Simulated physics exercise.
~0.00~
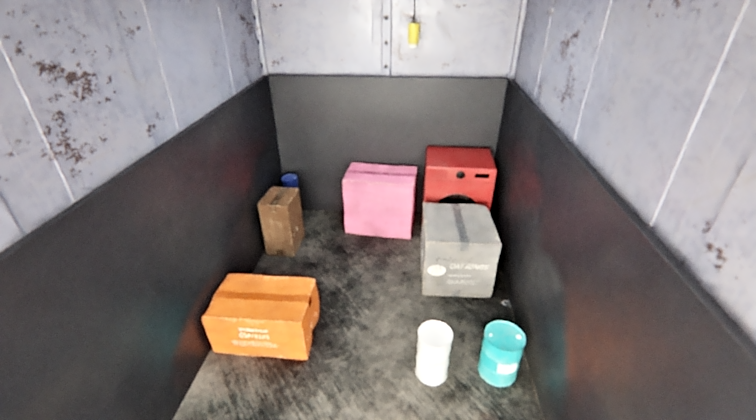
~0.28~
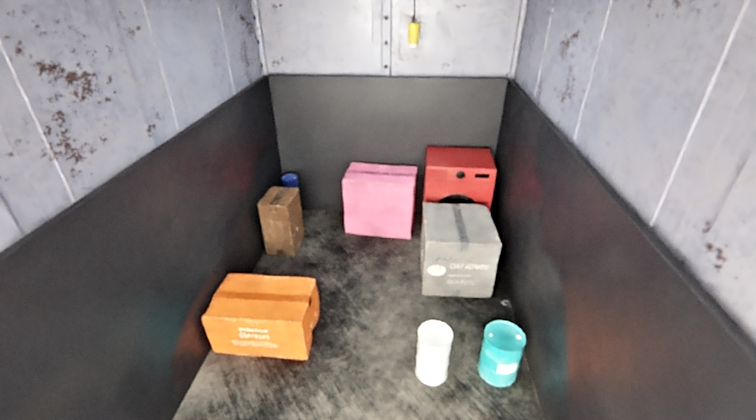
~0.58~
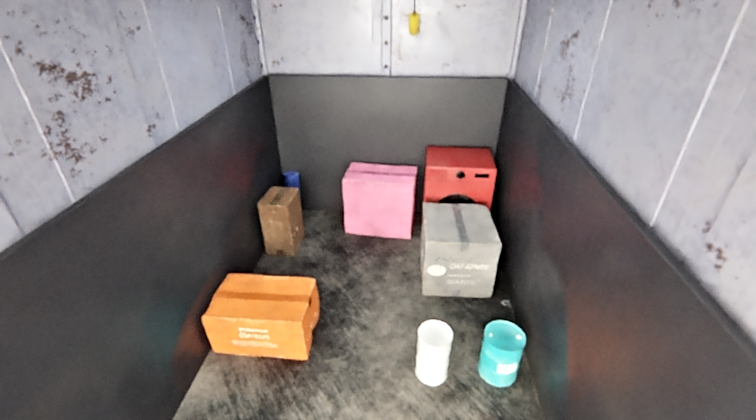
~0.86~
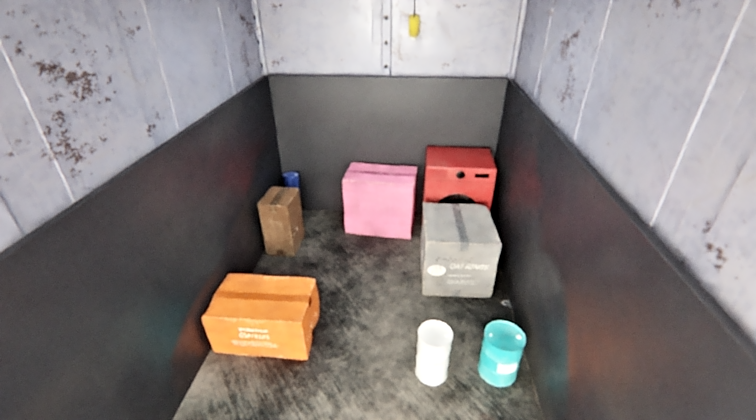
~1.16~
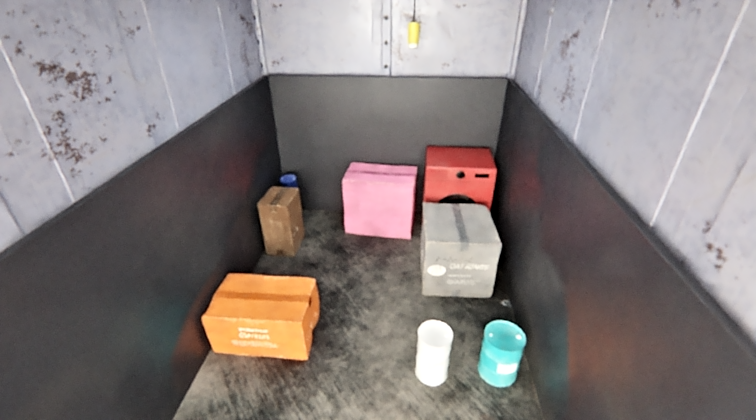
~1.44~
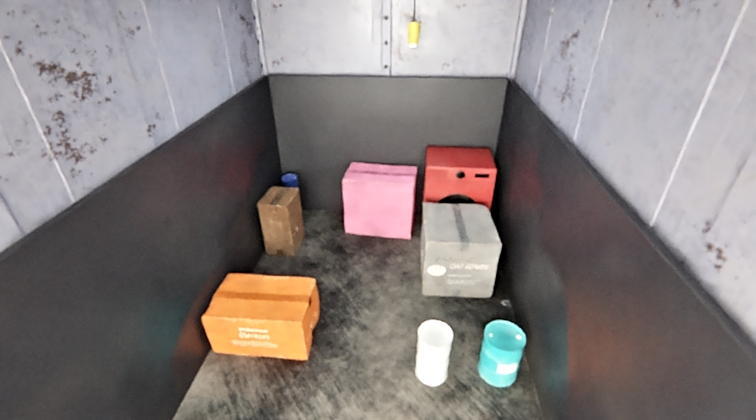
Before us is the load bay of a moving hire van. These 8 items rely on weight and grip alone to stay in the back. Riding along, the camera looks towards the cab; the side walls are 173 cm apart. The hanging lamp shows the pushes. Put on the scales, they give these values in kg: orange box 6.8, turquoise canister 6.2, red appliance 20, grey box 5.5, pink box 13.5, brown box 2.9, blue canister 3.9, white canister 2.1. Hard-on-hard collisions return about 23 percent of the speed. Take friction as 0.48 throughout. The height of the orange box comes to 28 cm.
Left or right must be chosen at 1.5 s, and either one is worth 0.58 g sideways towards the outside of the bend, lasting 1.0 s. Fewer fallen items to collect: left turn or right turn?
Go right.
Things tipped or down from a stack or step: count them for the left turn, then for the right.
Steering left costs 2, steering right costs 0.
Turning left. By 2.04 s, force 0.58 g right; turquoise canister 5 cm from its spot near (510, 354); orange box 5 cm from its spot near (274, 315); blue canister tilted 66°.
By 2.24 s, force 0.58 g right; orange box 13 cm from its spot near (288, 316); turquoise canister 7 cm from its spot near (515, 354); blue canister on its side.
By 2.54 s, steady run; orange box 24 cm from its spot near (308, 317); turquoise canister 7 cm from its spot near (515, 354); blue canister on its side.
When it is over (3.6 s), lying over in the back, brown box and blue canister; not toppled but over 15 cm from the start, orange box and white canister; the other 4 within 15 cm of the start. End places, in pixels of the last picture, orange box near (308, 317), turquoise canister near (515, 354).
Turning right instead, nothing is lost, 0 of 8 in all.
